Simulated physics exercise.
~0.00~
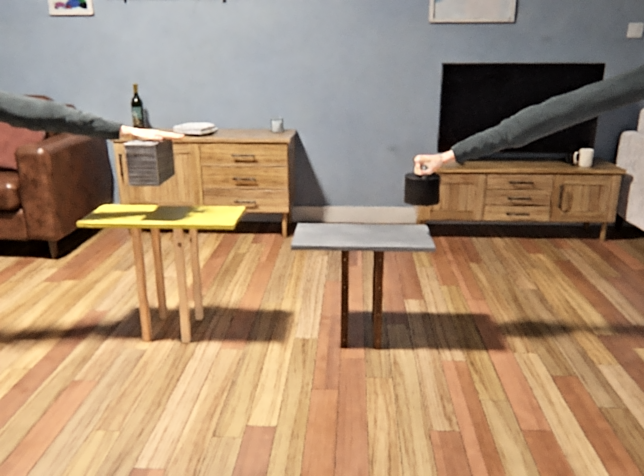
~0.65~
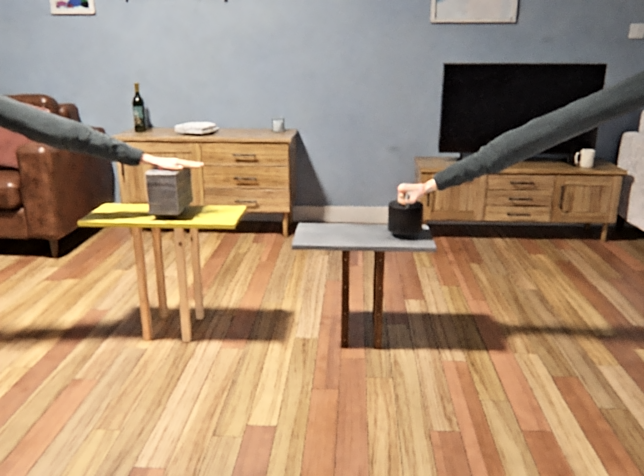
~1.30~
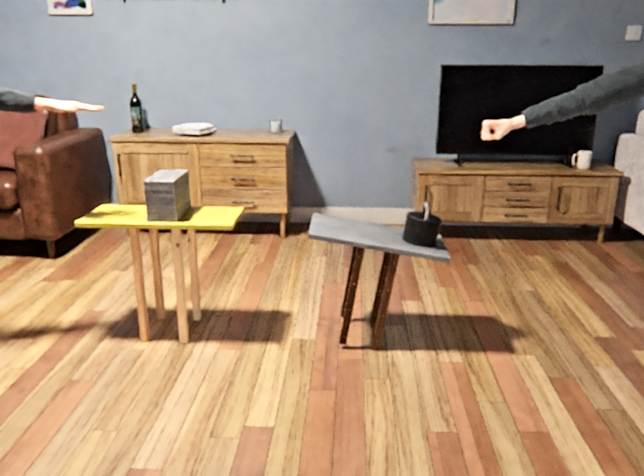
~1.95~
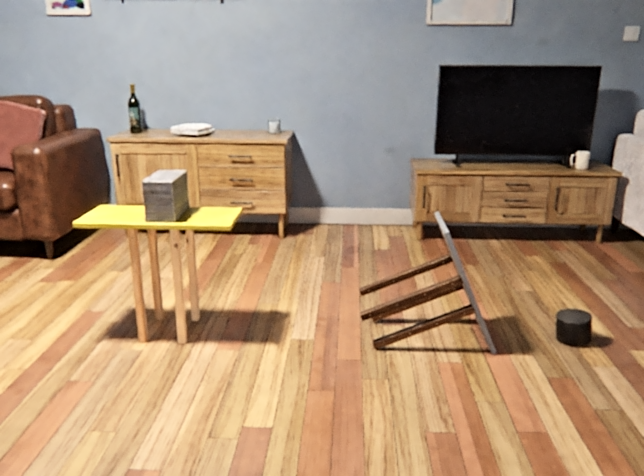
A small grey table topples over in a living room, seen from the front by a slightly swaying camera, while a yellow-topped table on the left stays standing. Behind them are wooden cabinets, a television and a brown leather armchair on a plank floor. An arm from each side lowers a load, a grey block onto the yellow table and a black cylinder near the right edge of the grey one. The hands let go and draw back, and the grey table tilts right. It ends lying tipped on its side, the cylinder on the floor beyond it, while the block rests upright.
